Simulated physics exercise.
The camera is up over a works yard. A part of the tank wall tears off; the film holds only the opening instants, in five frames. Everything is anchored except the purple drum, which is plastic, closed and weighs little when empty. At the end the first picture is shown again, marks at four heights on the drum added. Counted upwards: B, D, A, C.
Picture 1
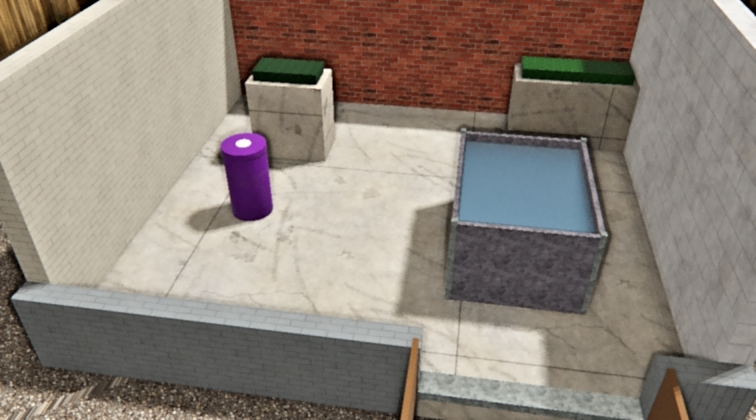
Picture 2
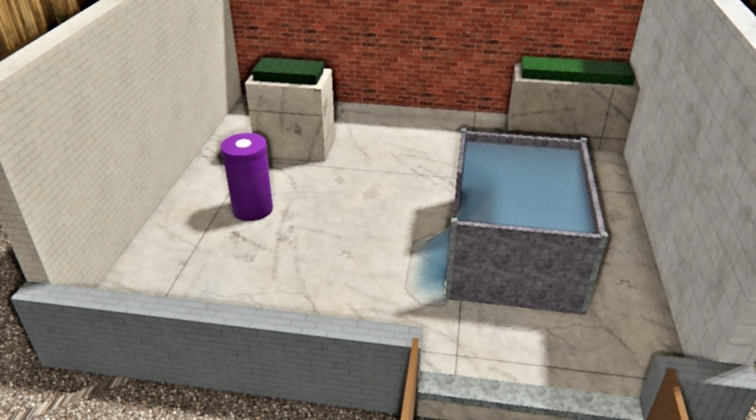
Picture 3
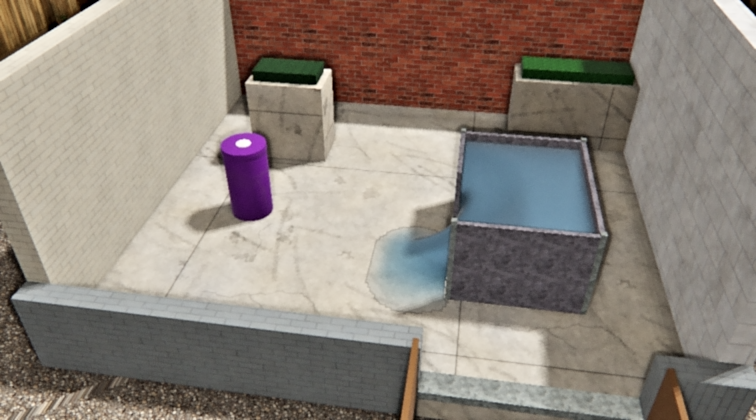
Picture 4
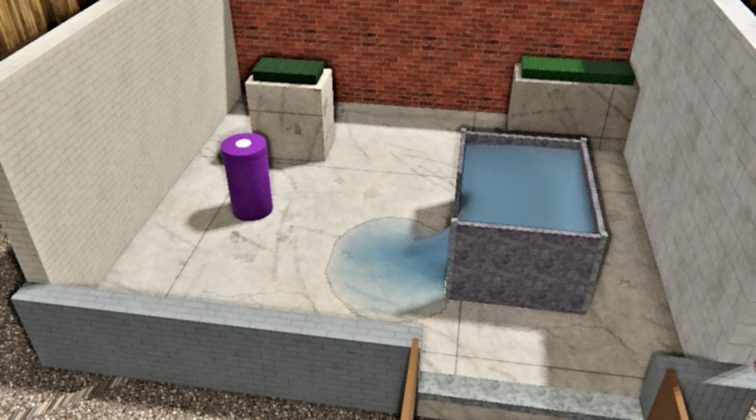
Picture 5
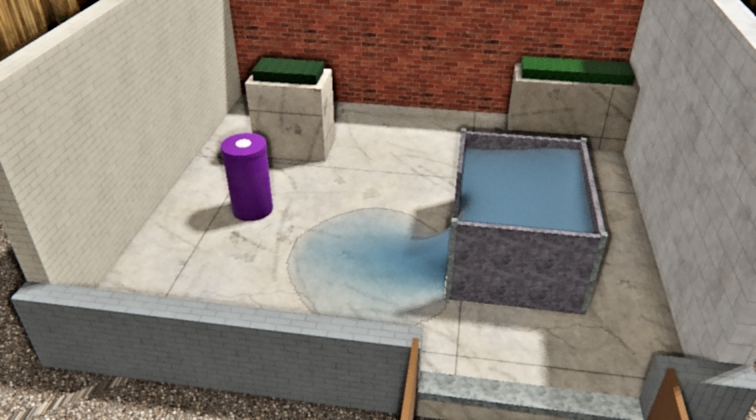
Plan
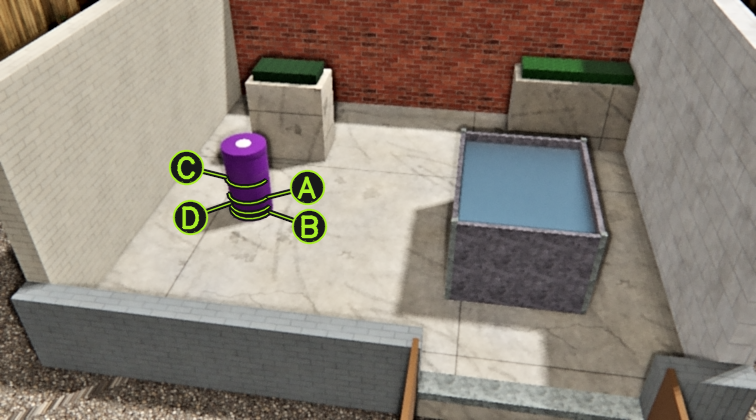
Water pours from the left side of a full stone tank and spreads across the paving.
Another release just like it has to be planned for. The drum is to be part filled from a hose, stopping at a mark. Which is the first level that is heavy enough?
C.
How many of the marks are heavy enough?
One.
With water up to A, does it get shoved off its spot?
Yes, that goes wrong.
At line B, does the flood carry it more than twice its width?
Yes, clearly.
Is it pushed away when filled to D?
Yes, that goes wrong.
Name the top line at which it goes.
The answer is A.
On the marked copy, A at (243, 203); B at (246, 218); C at (241, 186); D at (245, 213); from the bottom up B, D, A, C.
If A is chosen, it is pushed about half its own width away.
If B is chosen, it is pushed about 5 times its own width away.
If C is chosen, it does not move.
If D is chosen, it is pushed about 5 times its own width away.
